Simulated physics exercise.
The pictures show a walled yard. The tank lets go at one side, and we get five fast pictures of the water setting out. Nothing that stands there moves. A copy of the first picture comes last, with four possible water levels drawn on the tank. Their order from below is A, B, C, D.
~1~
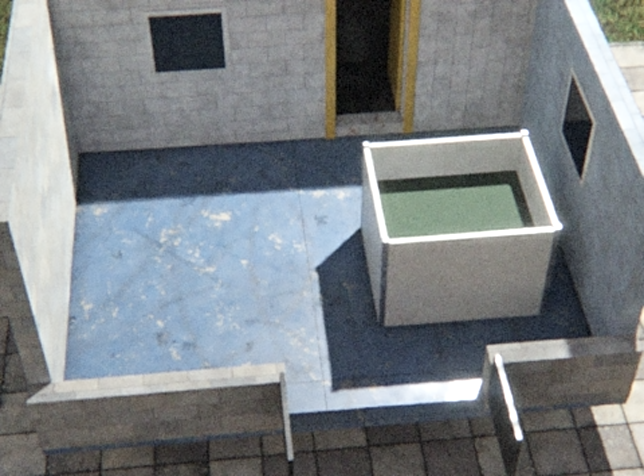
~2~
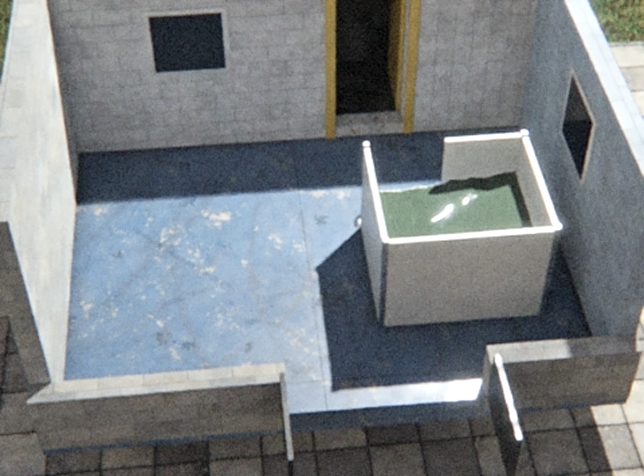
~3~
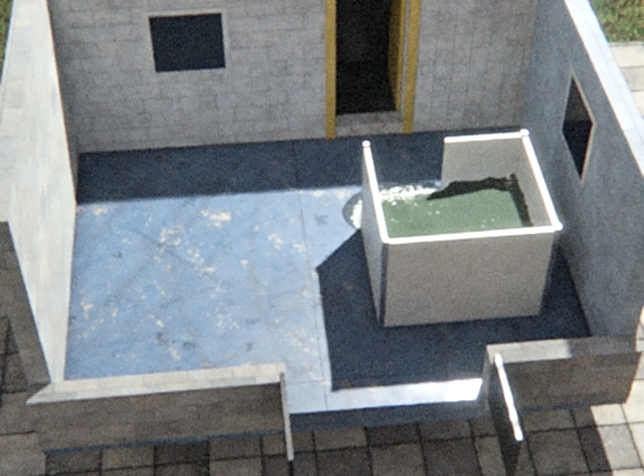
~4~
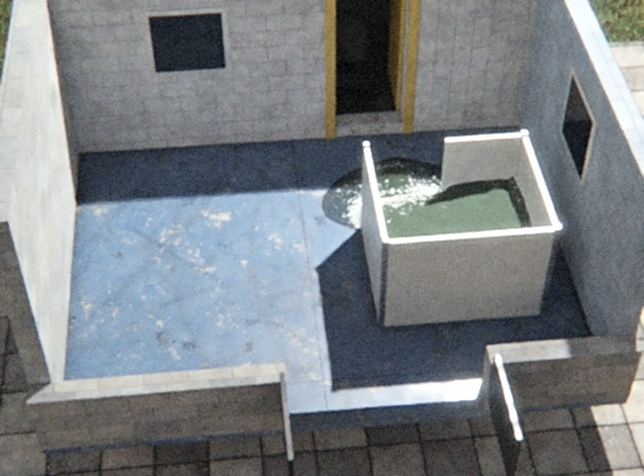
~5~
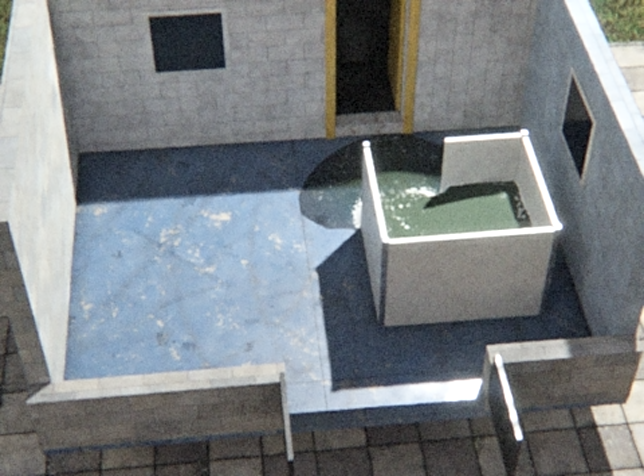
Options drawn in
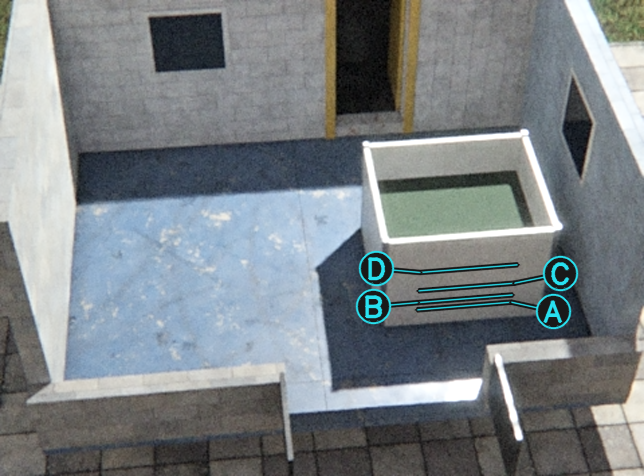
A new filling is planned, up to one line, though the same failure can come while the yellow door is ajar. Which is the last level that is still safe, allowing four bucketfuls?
Go for B.
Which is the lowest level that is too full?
Level C.
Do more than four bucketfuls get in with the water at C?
Yes, that goes wrong.
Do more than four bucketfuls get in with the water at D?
Yes, that goes wrong.
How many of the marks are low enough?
Two of the four.
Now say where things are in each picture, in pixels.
In the first picture, water in the tank at rest, its middle at (455, 219); foot of the yellow doorway at (369, 135); open gate at (386, 351).
In the second picture, water covers 1 % of the ground, its front hidden from here.
In the third picture, water covers 4 % of the ground, its front hidden from here.
In the fourth picture, 7 % of the ground under water, visible out to (335, 198).
In the fifth picture, 14 % of the ground under water, visible out to (325, 167).
In cyan, A at (464, 306); B at (465, 298); C at (466, 287); D at (468, 268); from the bottom up A, B, C, D.
With A, nothing gets over.
With B, a bucket or two gets in.
With C, about 10 bucketfuls get in.
With D, dozens of bucketfuls pour in.
